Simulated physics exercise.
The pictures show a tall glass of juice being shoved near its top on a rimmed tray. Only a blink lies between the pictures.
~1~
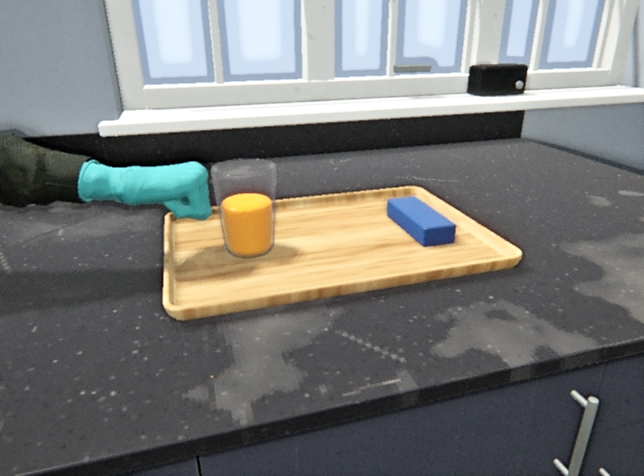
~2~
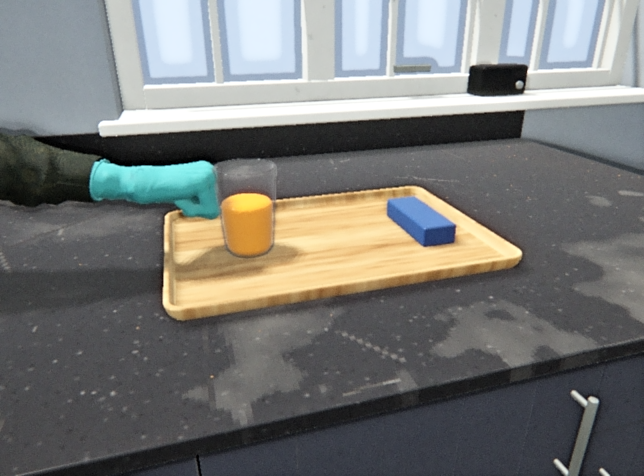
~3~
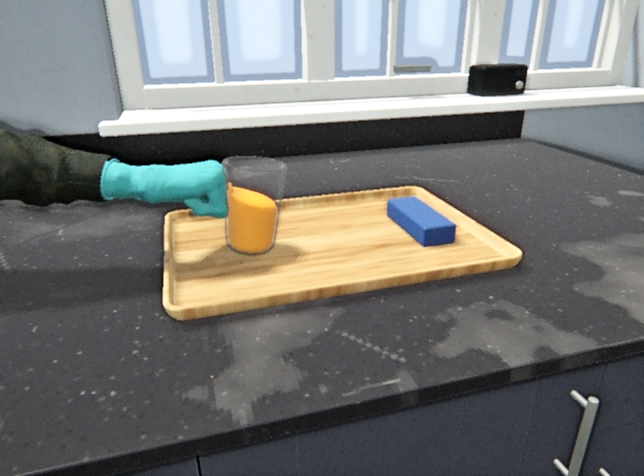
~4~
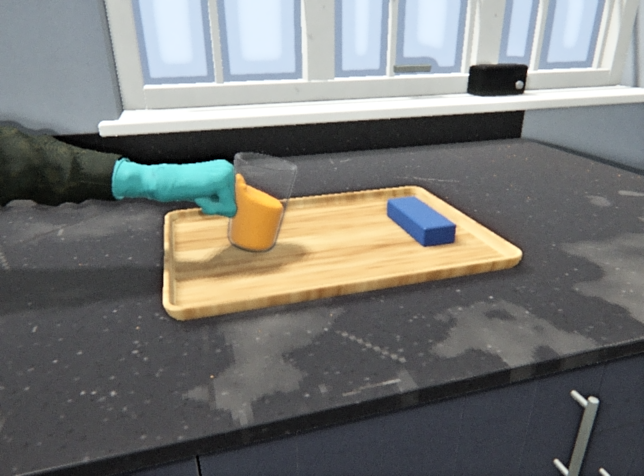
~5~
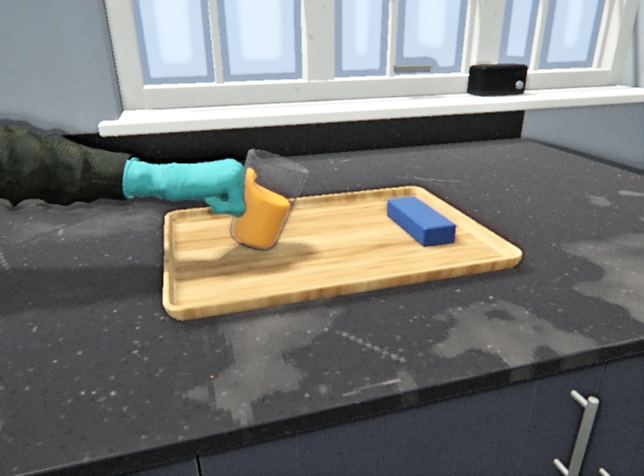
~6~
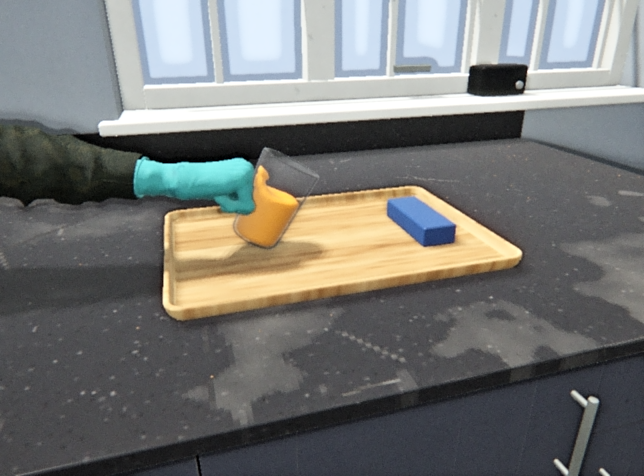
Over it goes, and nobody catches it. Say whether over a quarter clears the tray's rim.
After the fall three quarters and more stay on the tray.
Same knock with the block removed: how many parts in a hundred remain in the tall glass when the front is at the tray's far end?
Some 45 per cent.
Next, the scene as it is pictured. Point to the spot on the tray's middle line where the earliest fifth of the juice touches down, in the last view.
At about (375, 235).
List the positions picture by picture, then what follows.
In the first picture, tilt 0°; right rim (273, 166); surface from (220, 203) to (271, 198); the tray's far rim is at (461, 216); a block is fixed to the tray further along.
In the second picture, tilt 0°; right rim (274, 166); surface from (221, 203) to (271, 198).
In the third picture, tilt 7°; right rim (284, 166); surface from (228, 184) to (273, 199).
In the fourth picture, tilt 14°; right rim (295, 168); surface from (236, 176) to (281, 202).
In the fifth picture, tilt 22°; right rim (305, 171); surface from (241, 194) to (290, 200).
In the sixth picture, tilt 30°; right rim (316, 176); surface from (245, 195) to (297, 197).
A moment on, the tall glass lies on its side and 92 per cent is in the glass, 5 on the tray and 3 above or beyond its rim.
Next, the tall glass lies on its side and 45 per cent is in the glass, 36 on the tray and 18 above or beyond its rim.
Then the tall glass lies on its side and 24 per cent is in the glass, 53 on the tray and 23 above or beyond its rim.
Later the tall glass lies on its side and 13 per cent is in the glass, 76 on the tray and 11 above or beyond its rim.
Finally, 89 per cent is held by tray and glass, 11 is off the tray.
